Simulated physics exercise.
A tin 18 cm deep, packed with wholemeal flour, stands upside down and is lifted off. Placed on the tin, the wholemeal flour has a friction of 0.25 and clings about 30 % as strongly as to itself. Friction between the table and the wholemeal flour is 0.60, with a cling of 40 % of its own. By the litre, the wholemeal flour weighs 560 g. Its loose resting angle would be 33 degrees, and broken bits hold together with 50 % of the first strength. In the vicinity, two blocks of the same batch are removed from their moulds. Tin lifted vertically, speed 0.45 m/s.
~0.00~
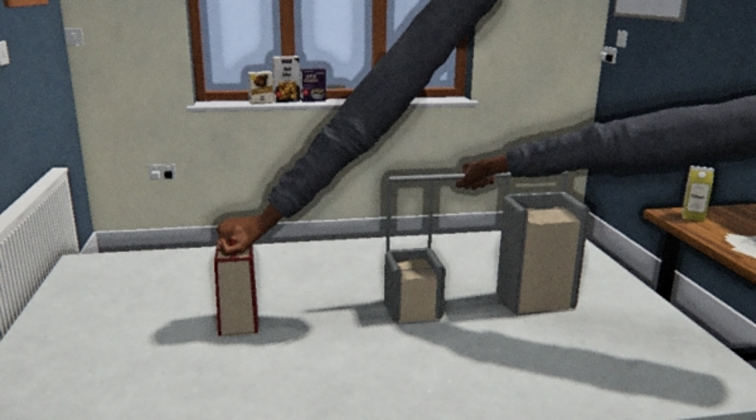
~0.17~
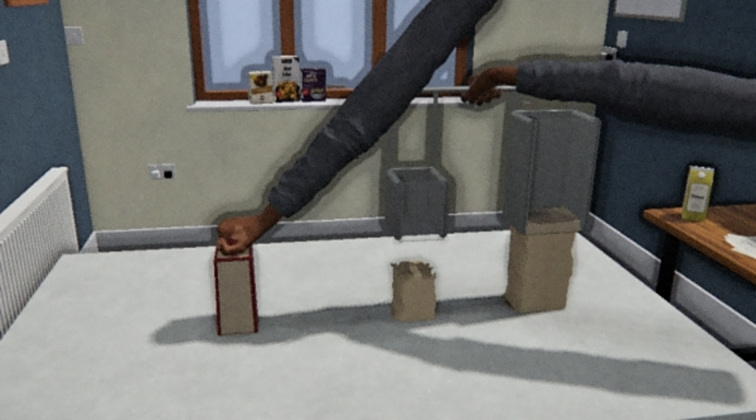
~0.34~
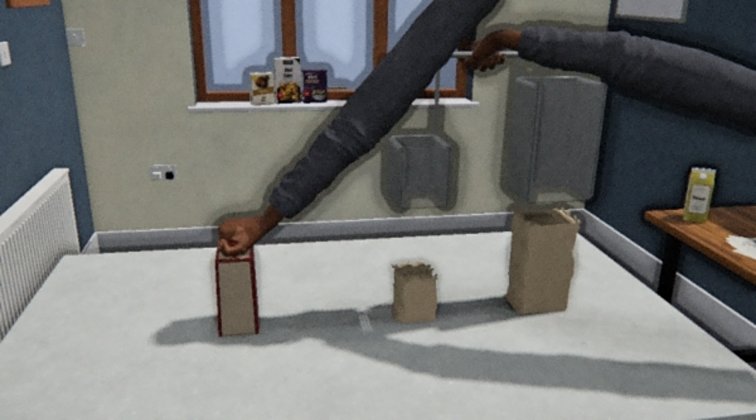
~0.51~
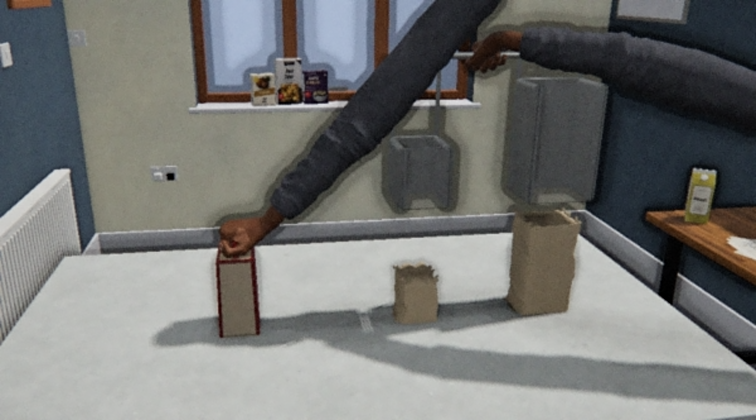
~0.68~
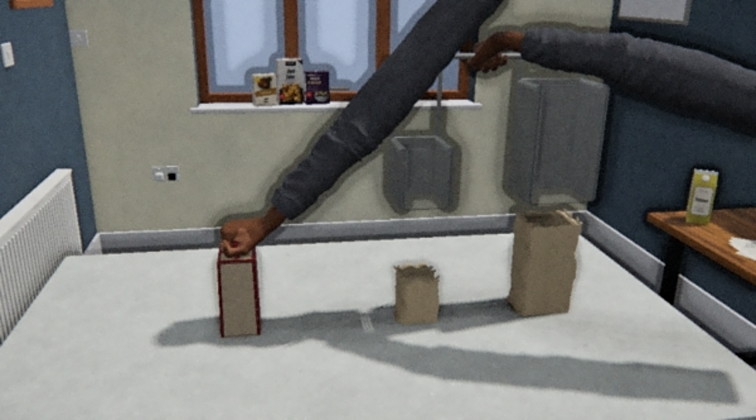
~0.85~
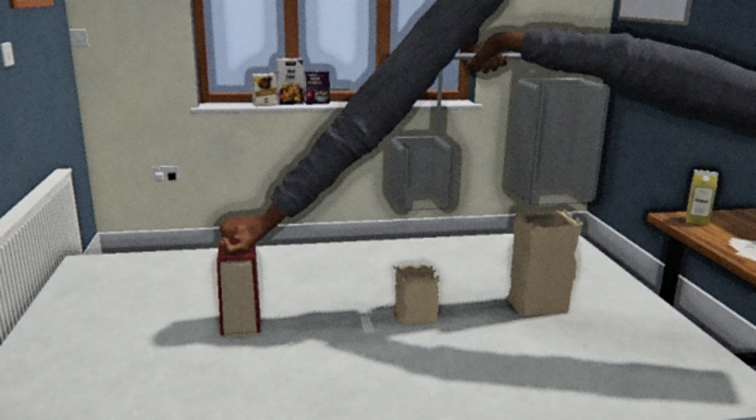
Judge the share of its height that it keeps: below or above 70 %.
The share of its height that it keeps is above 70 %.
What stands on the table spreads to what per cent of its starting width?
Some 90 %.
After 1.07 s, the tin is up by 9.9 cm.
After 1.33 s, the tin is up by 22 cm; what stands on the table is 99 % of the tin's depth.
After 1.59 s, the tin is up by 30 cm; what stands on the table is 99 % of the tin's depth.
After 1.86 s, the tin is up by 30 cm; what stands on the table is 99 % of the tin's depth.
After 1.96 s, at the end, the tin is up by 30 cm; what stands on the table is 99 % of the tin's depth.
